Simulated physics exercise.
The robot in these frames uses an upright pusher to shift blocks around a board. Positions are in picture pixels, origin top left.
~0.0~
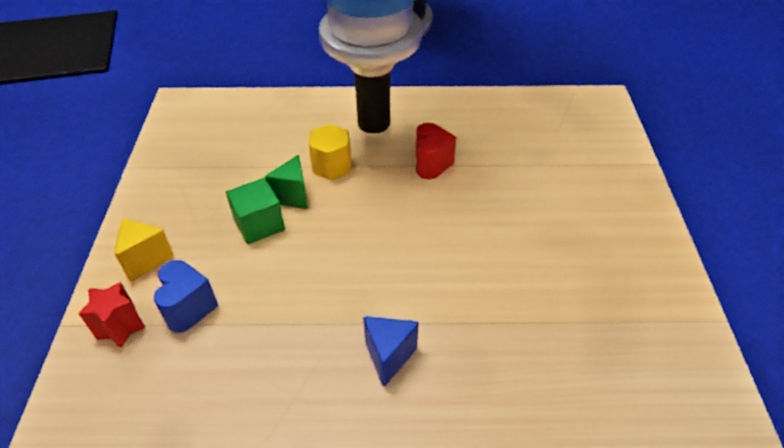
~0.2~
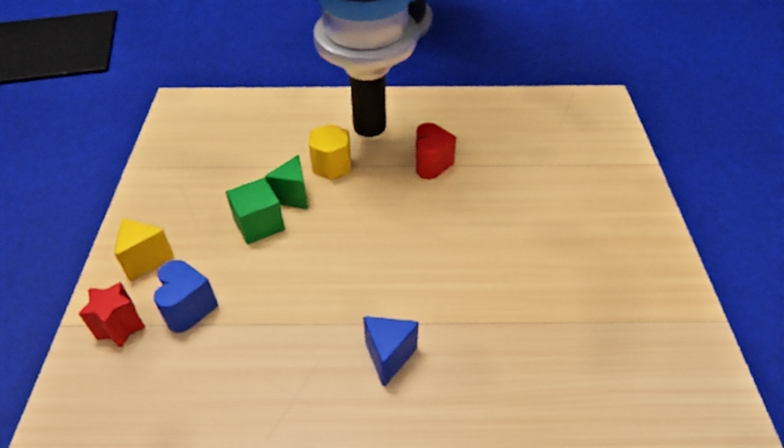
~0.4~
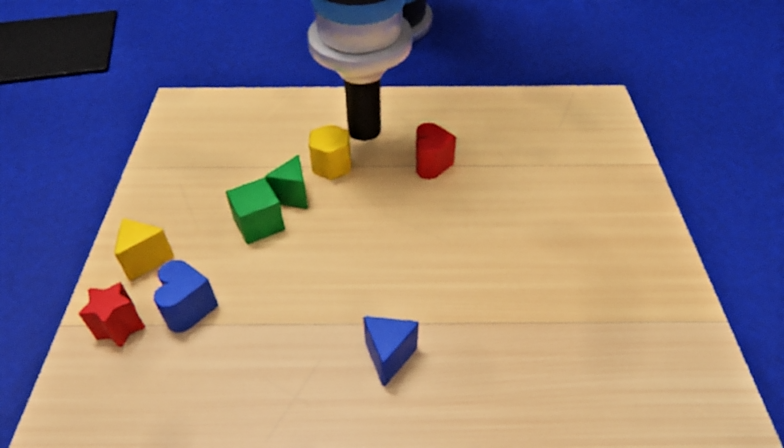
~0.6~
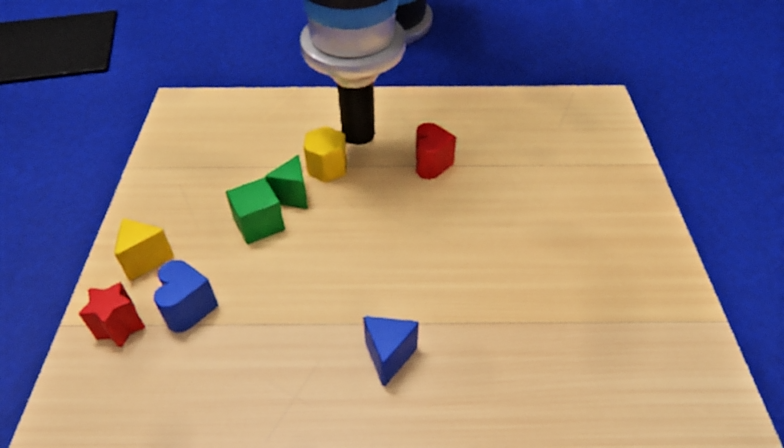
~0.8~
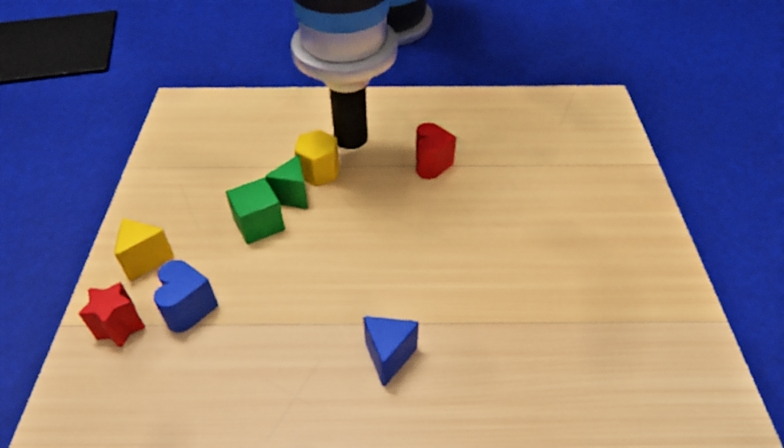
The robot's black-tipped pusher starts between the yellow six-sided block and the red heart block, then slides a short way left and slightly toward the viewer. It meets the yellow block and nudges it slightly left, toward the green triangular block, while the other blocks stay still.
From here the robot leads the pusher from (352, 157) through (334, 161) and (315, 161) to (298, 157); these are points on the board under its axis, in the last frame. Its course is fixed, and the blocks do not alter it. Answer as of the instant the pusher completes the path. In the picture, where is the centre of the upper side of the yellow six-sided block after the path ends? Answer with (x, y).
I'd say the yellow six-sided block ends with its top centre at (263, 146).
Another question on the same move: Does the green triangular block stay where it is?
No
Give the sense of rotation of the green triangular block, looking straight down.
From above, the green triangular block will be seen to turn anti-clockwise.
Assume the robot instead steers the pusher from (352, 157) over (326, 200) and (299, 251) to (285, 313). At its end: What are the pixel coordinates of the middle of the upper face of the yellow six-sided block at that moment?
At the end it should sit near (295, 151).
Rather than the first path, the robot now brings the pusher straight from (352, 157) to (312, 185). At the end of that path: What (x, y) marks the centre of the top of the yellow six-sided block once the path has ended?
The yellow six-sided block ends near (272, 150).
What follows on the original path. Halfway along, pusher at (322, 144); green four-sided block at (243, 202), turned 25° anticlockwise; green triangular block at (264, 169), turned 25° anticlockwise; yellow six-sided block at (286, 147), turned 25° clockwise.
At the end, pusher at (295, 138); green four-sided block at (240, 205), turned 40° anticlockwise; green triangular block at (250, 171), turned 40° anticlockwise; yellow six-sided block at (263, 146); red heart block not moved.
